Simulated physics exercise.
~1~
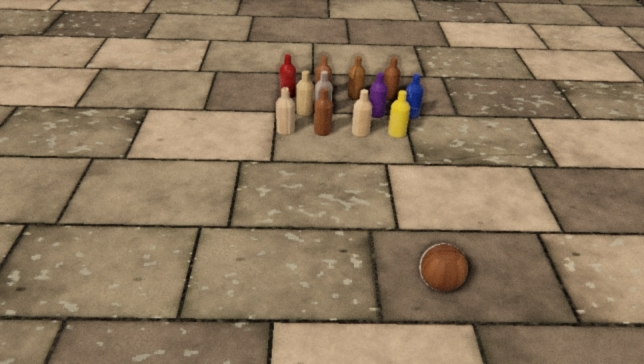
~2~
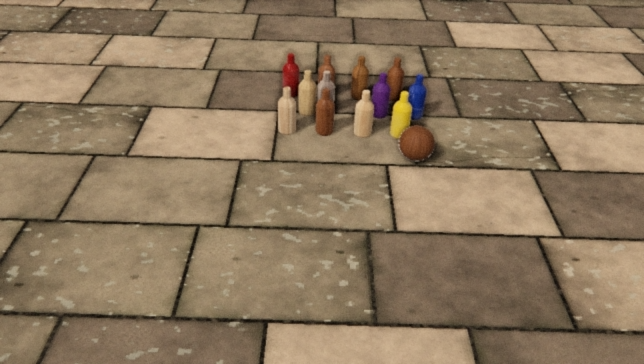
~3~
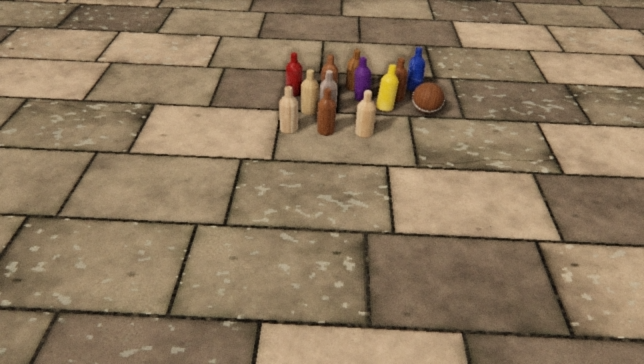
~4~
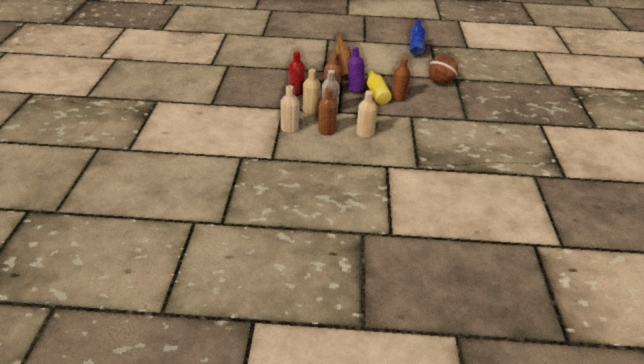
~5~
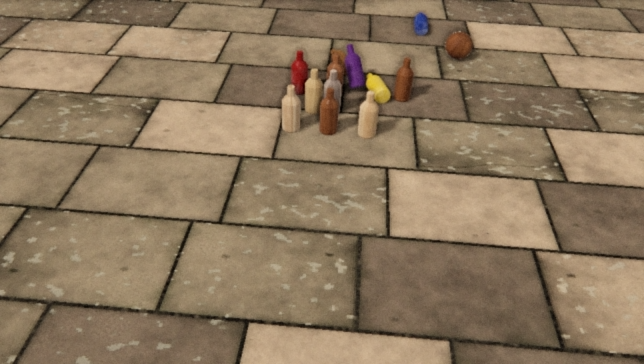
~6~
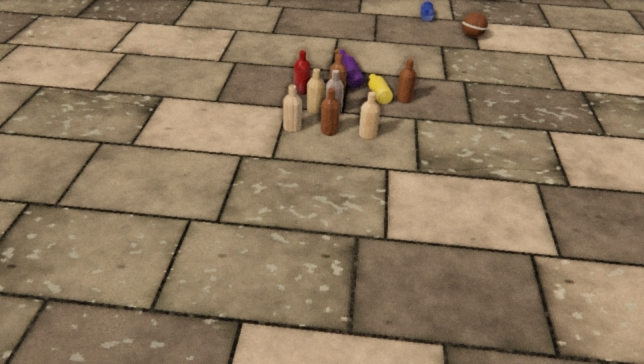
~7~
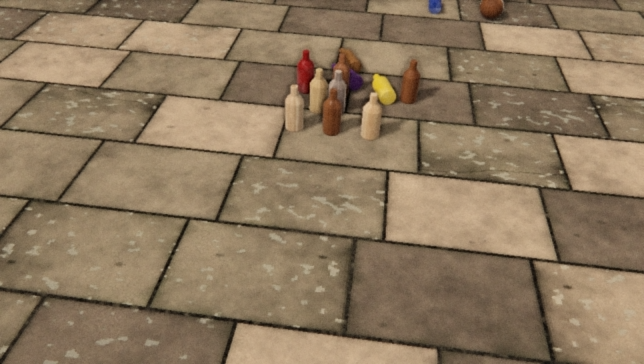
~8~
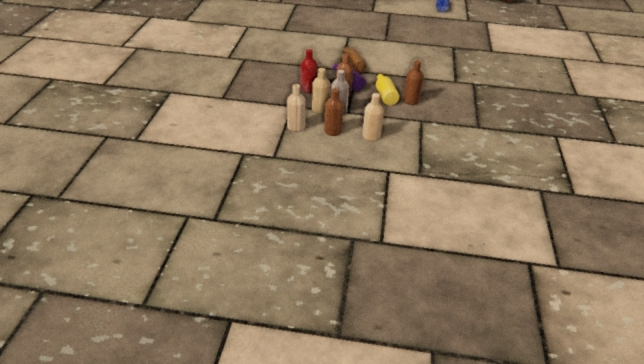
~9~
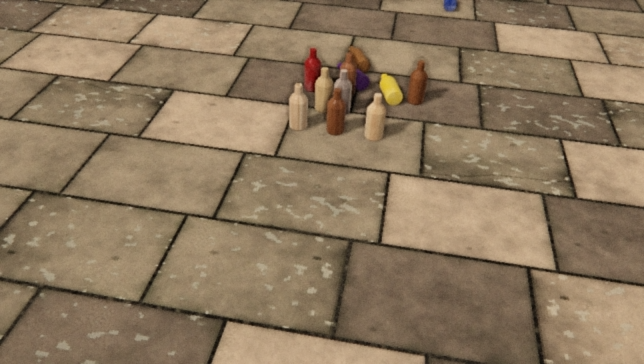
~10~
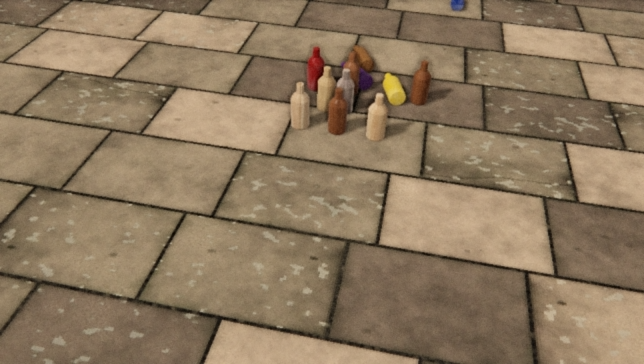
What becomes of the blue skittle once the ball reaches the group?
The blue skittle is knocked away from the group and falls over, ending up lying on the paving near the top edge of the view.
